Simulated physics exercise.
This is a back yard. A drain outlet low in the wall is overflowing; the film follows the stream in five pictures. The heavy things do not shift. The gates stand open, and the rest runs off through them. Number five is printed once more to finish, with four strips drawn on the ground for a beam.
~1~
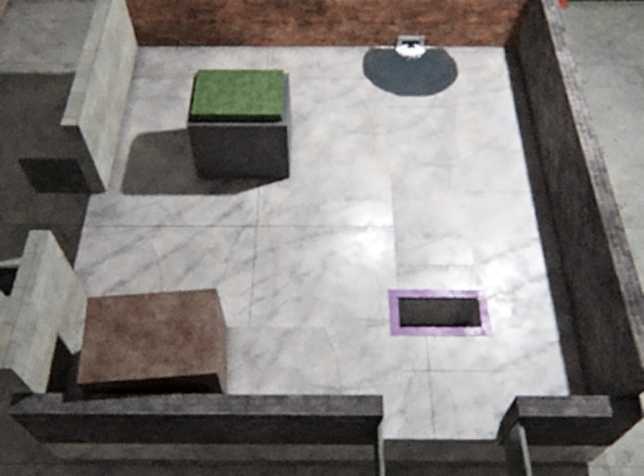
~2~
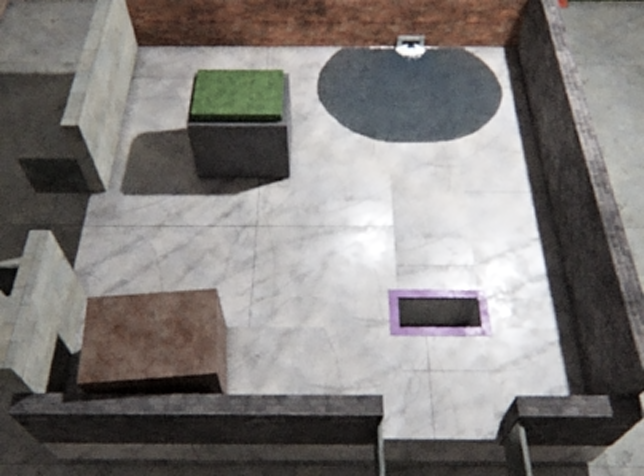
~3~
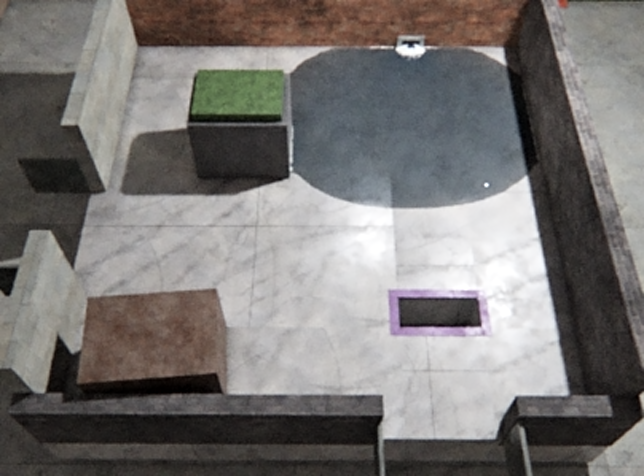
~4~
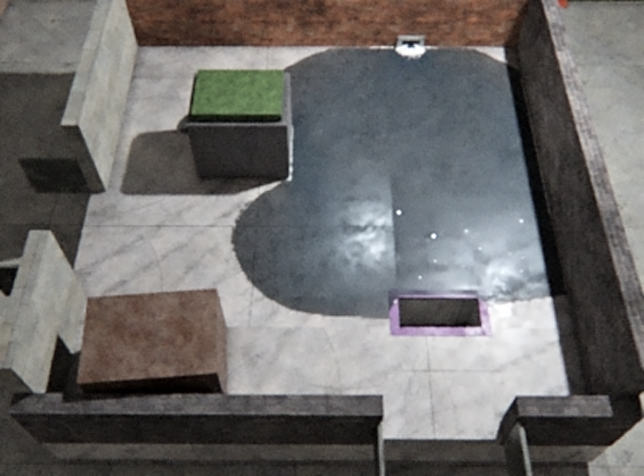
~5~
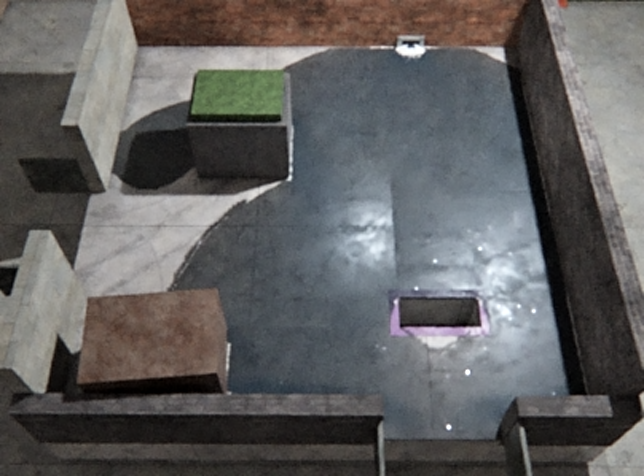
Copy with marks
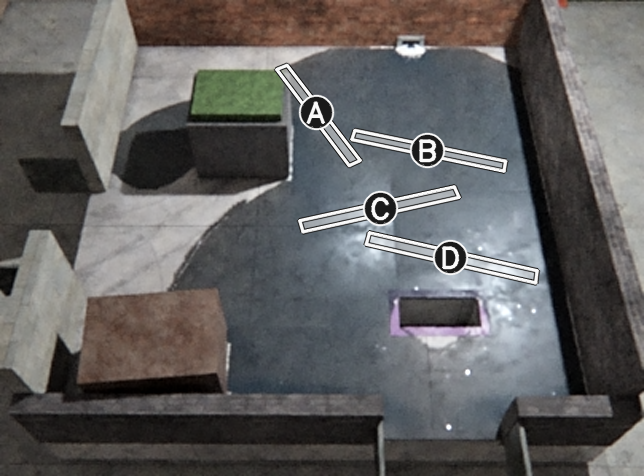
At first, a small dark pool lies beneath an outfall on the brick wall at the back of a pale walled yard. The water spreads forward past the green-topped block and reaches the purple-edged drain pit, which takes some in. It then surrounds the pit and covers most of the ground.
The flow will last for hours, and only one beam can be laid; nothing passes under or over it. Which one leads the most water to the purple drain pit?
A.
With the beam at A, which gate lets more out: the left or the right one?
More leaves on the right.
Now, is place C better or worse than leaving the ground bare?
It is worse.
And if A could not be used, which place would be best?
That is place B.
On the marked copy, A from (281, 67) to (354, 163); B from (353, 134) to (504, 166); C from (301, 226) to (456, 192); D from (367, 238) to (536, 276).
With A, about 42 % of the stream runs into the purple drain pit, about 52 % out by the gates.
With B, about 23 % of the stream runs into the purple drain pit, about 76 % out by the gates.
With C, about 16 % of the stream runs into the purple drain pit, about 84 % out by the gates.
With D, about 12 % of the stream runs into the purple drain pit, about 88 % out by the gates.
